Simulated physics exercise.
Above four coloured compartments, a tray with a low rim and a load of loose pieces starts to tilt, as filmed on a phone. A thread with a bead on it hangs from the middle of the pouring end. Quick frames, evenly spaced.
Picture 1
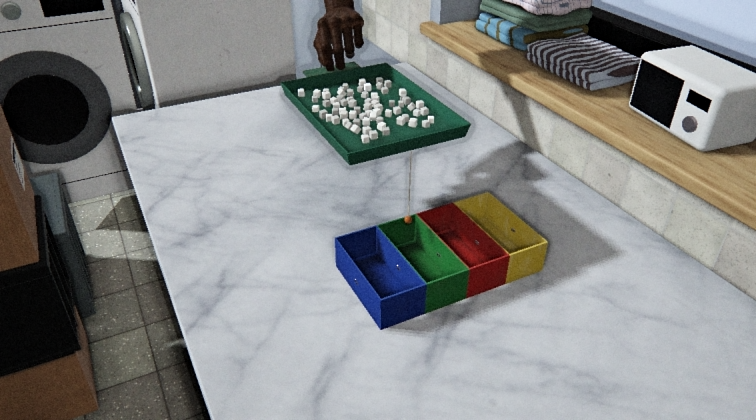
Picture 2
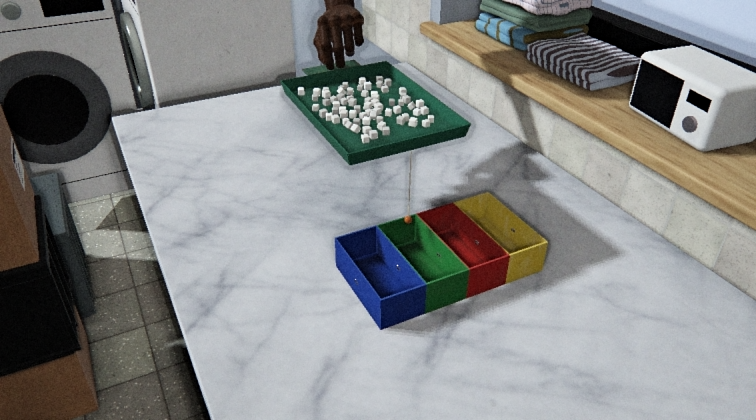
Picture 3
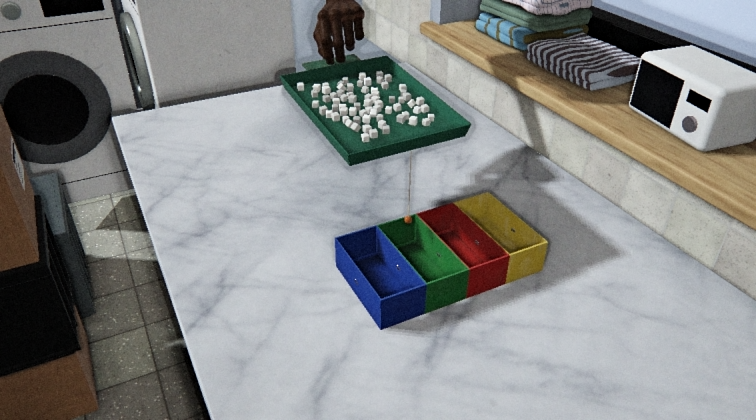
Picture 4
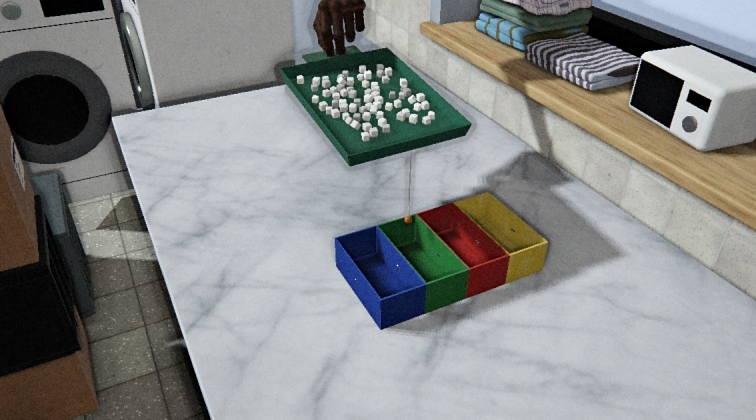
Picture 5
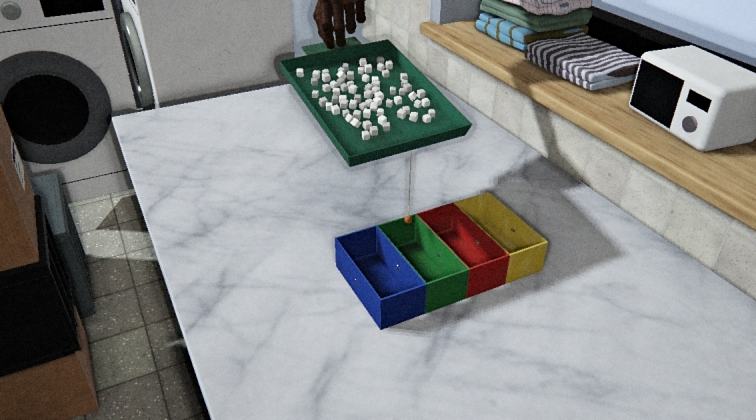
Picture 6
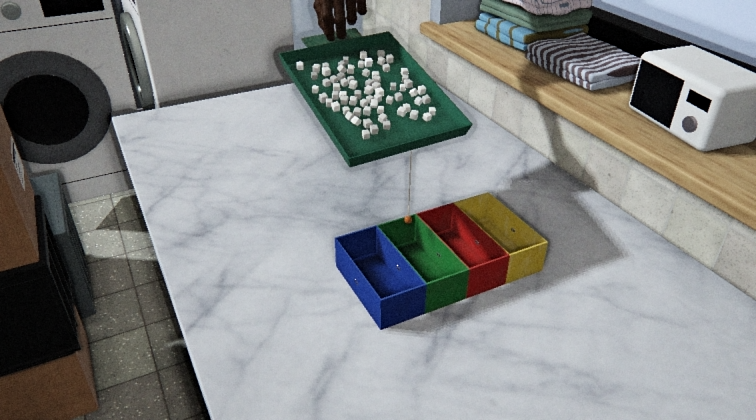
A green tray of white cubes tilted slightly as a hand at its far edge lifted that side, while the cubes barely shifted and the blue, green, red and yellow compartments below stayed still.
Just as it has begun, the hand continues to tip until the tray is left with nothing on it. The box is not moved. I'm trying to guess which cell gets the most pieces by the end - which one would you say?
I would say the blue one.
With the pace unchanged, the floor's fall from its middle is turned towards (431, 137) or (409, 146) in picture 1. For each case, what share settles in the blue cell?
You'd get 0 per cent the first time and 20 per cent the second time.
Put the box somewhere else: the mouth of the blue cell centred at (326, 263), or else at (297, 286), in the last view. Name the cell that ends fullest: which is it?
It would be the green one the first time and the red cell the second time.
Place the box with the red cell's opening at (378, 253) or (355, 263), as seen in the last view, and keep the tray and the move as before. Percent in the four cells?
First case around 90 %, second case around 80 %.
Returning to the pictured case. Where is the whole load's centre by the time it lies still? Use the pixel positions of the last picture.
Around (402, 288).
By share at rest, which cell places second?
The cell in green.
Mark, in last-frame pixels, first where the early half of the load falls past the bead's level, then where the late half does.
Around (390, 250), followed by around (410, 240).
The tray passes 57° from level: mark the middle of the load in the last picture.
I'd put the middle of the pieces at roughly (393, 132).
Soon after the last picture, tray tipped steeply; all on the tray.
A little later, tray tipped right over; all on the tray.
Later still, tray tipped past a quarter turn; about half in the blue cell; about a third in the green cell; a small part in the red cell; a small part falling or outside the box.
At rest, tray tipped past a quarter turn; about half in the blue cell; about a third in the green cell; a small part in the red cell; none in the yellow cell; a small part outside the box.
